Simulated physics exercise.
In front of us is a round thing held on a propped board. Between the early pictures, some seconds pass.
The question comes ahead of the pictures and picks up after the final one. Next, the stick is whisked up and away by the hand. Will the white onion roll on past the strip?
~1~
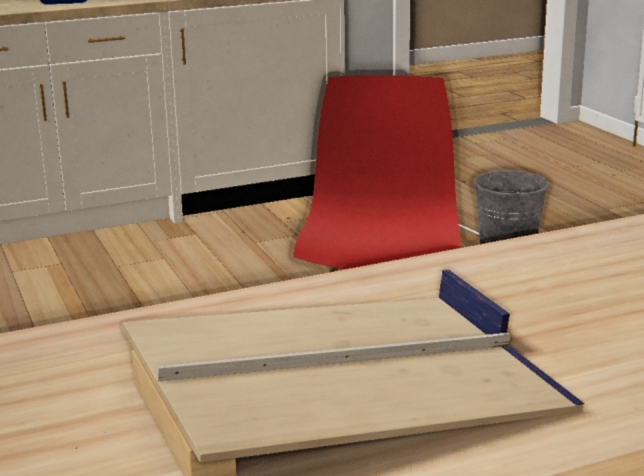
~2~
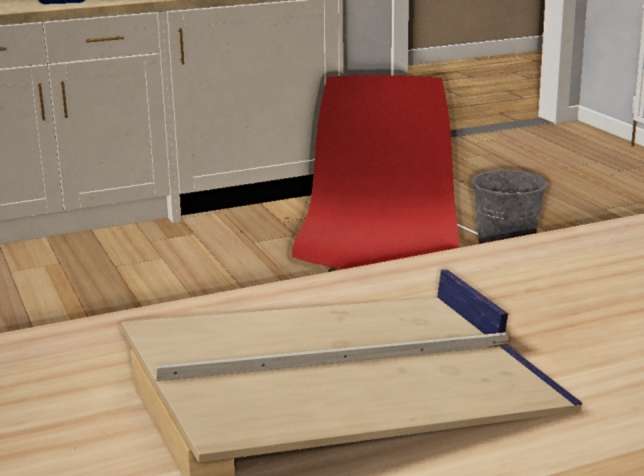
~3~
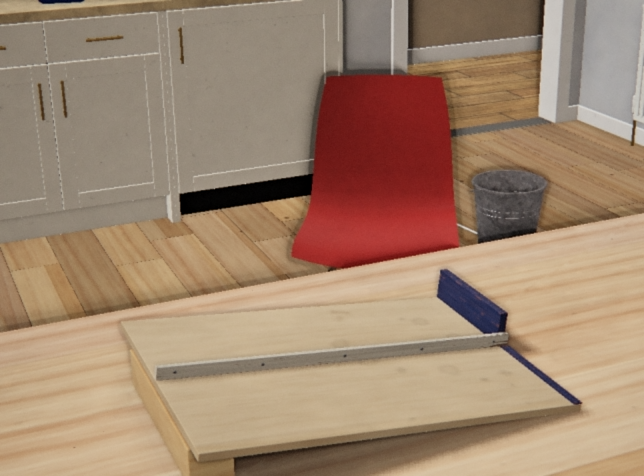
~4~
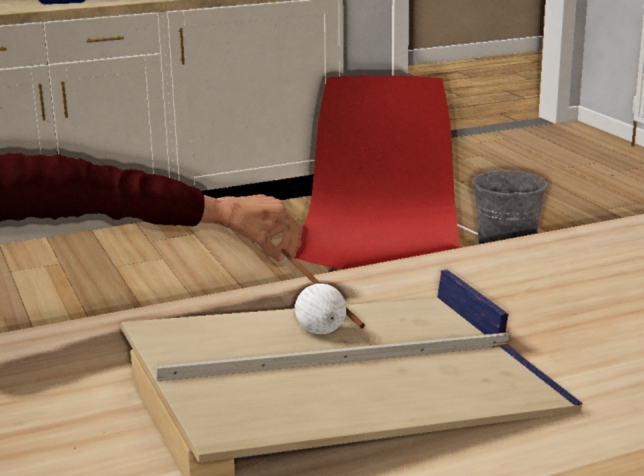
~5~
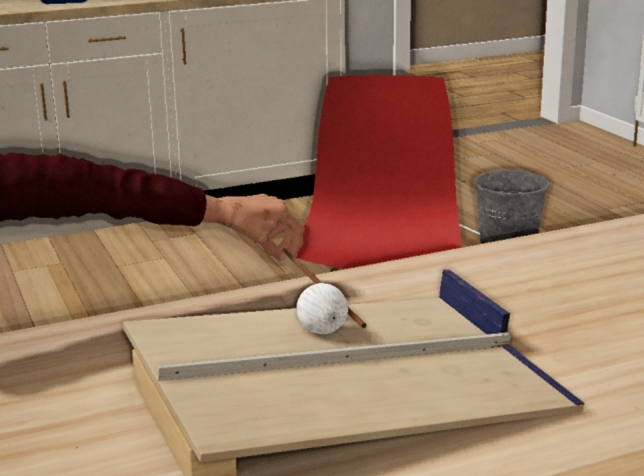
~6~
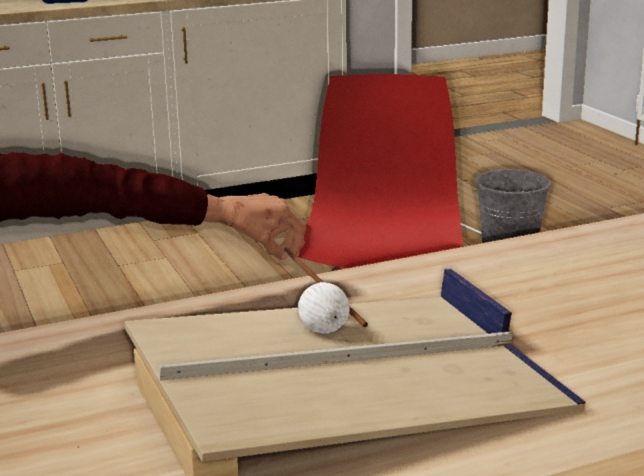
No, the strip catches it.
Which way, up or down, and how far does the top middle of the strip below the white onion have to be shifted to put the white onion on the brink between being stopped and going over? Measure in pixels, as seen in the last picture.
You'd need to move it down by some 20 pixels.
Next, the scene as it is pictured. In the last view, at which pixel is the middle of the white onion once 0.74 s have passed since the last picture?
Around (439, 300).
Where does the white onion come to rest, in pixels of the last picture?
(451, 299).
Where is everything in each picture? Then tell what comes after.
The first frame shows board (346, 349).
The second frame shows board (345, 349).
The third frame shows board (344, 349).
The fourth frame shows held back by the stick; white onion (321, 309); board (345, 350).
The fifth frame shows held back by the stick; white onion (322, 309); board (346, 349).
The sixth frame shows held back by the stick; white onion (324, 308); board (348, 348).
Then, 0.34 s after the last picture, white onion rolling on the board near (346, 307).
Then, 0.58 s after the last picture, white onion rolling on the board near (394, 303).
Then, 0.74 s after the last picture, white onion rolling on the board near (438, 300).
At rest, the white onion gets caught, near (451, 299).
